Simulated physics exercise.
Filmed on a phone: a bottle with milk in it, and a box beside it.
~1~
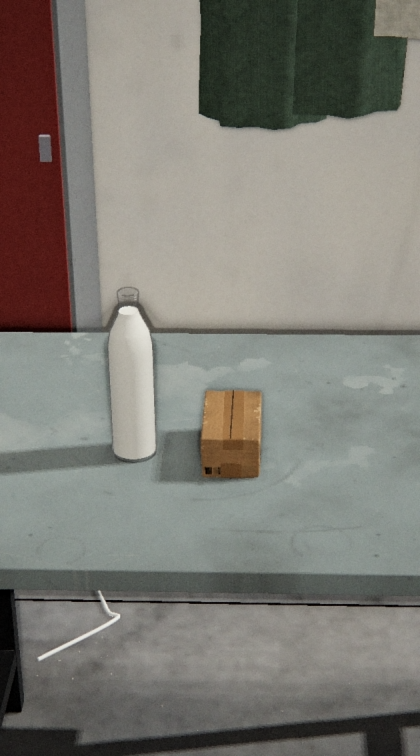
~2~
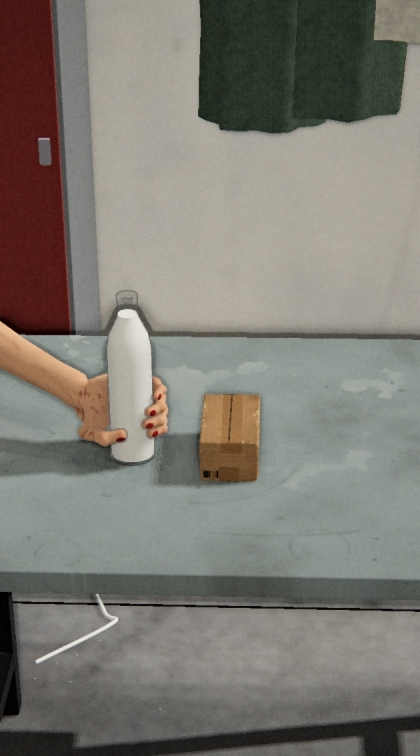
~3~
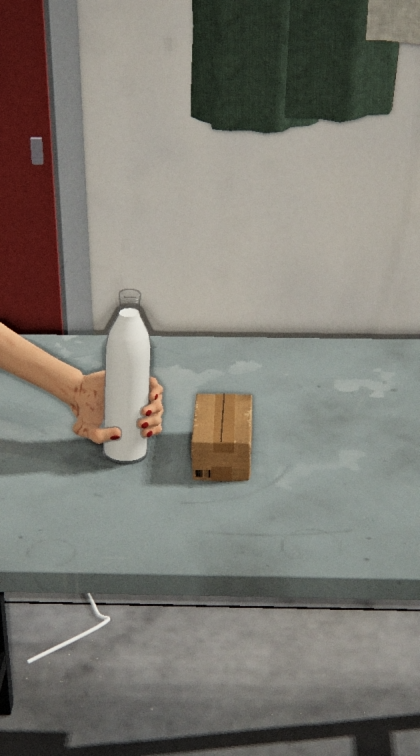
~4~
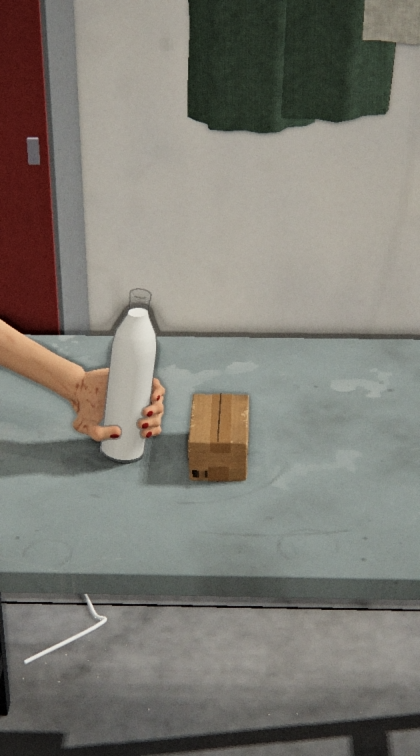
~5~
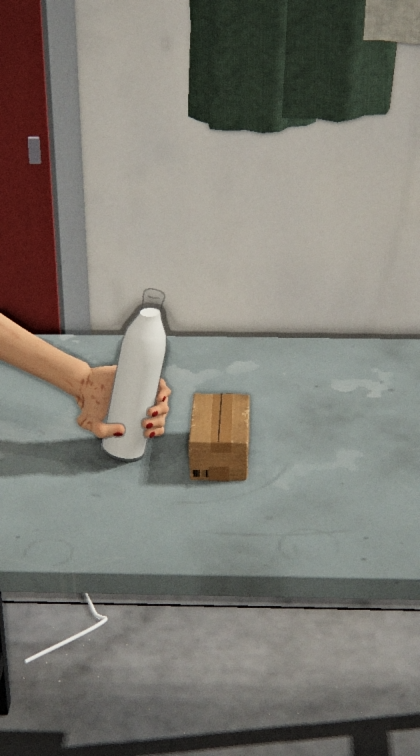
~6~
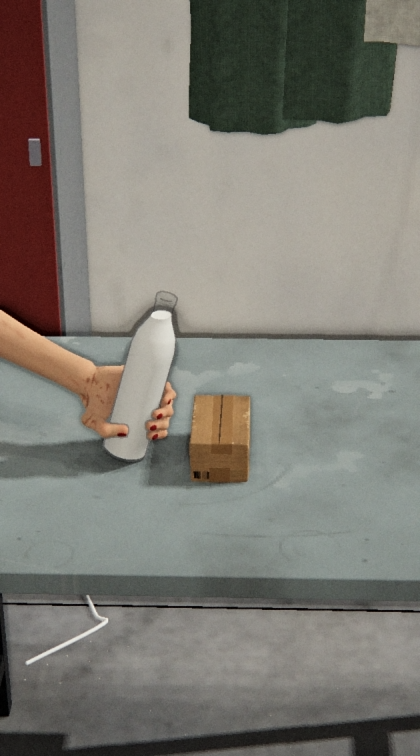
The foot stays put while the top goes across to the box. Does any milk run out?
The bottle keeps it all in.
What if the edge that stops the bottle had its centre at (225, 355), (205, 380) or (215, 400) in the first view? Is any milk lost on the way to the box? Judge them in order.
In that order: Is safe, copes, is safe.
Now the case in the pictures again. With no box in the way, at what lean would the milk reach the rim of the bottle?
At 65° or so.
Soon after, the bottle leans by about 30°; nothing has left it.
Later, the bottle leans by about 40°; nothing has left it.
In the end, the bottle leans by about 45°, against the box; nothing has left it.
